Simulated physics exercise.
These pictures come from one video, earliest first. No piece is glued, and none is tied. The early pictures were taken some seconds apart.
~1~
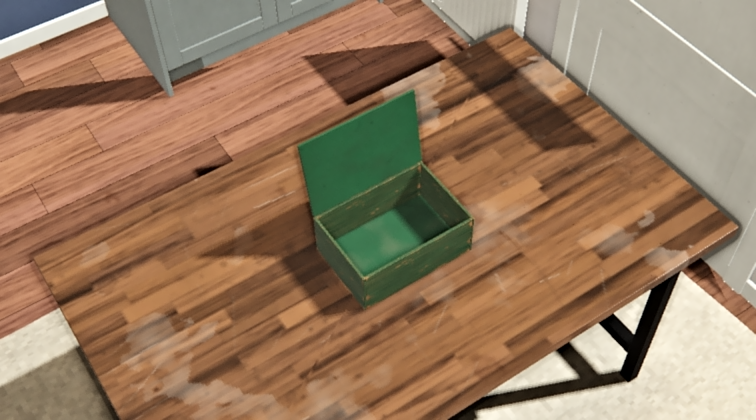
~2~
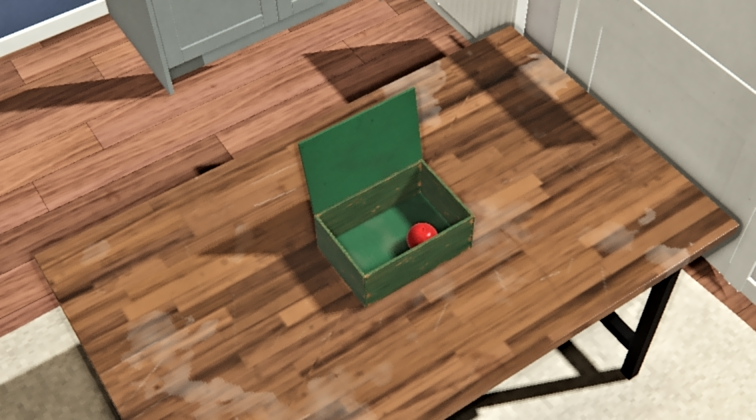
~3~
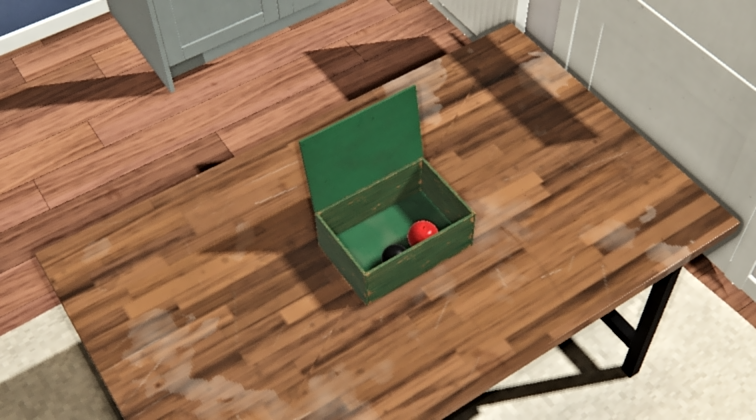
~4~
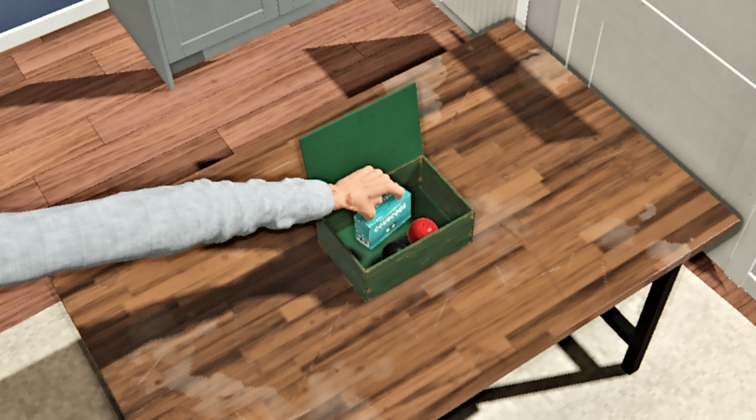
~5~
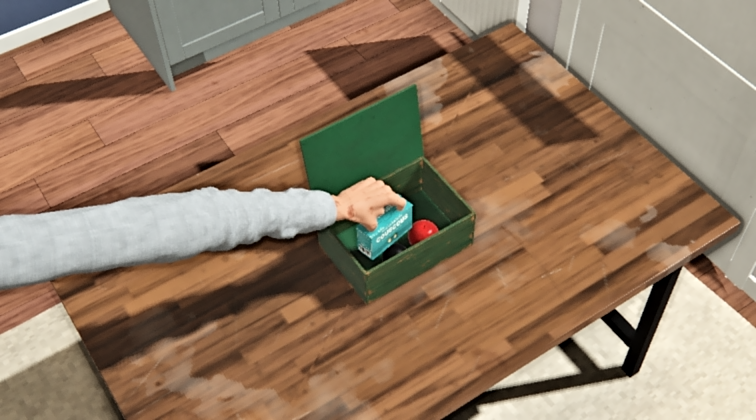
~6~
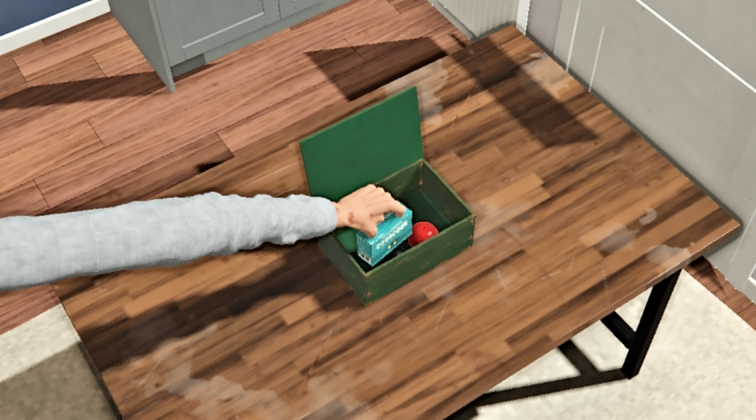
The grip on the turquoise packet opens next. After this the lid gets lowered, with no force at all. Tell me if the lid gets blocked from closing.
It does not; the lid closes.
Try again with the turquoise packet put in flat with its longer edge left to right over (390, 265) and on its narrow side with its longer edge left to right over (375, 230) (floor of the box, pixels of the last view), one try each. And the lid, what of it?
Trial 1: Lid lowered. Trial 2: Lid lowered.
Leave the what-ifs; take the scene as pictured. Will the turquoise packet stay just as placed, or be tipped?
Once everything settles, it ends up at a slant.
Then, 1.10 s after the last picture, lid starting down; turquoise packet on its side near (366, 243); black ball rolled a little.
Then, 1.80 s after the last picture, lid 44° above the rim; turquoise packet on its side near (366, 243); black ball rolled a little.
At rest, lid shut; tipped over in the box, turquoise packet; the other 2 in place. Seen from the same camera at the end, turquoise packet near (366, 243).
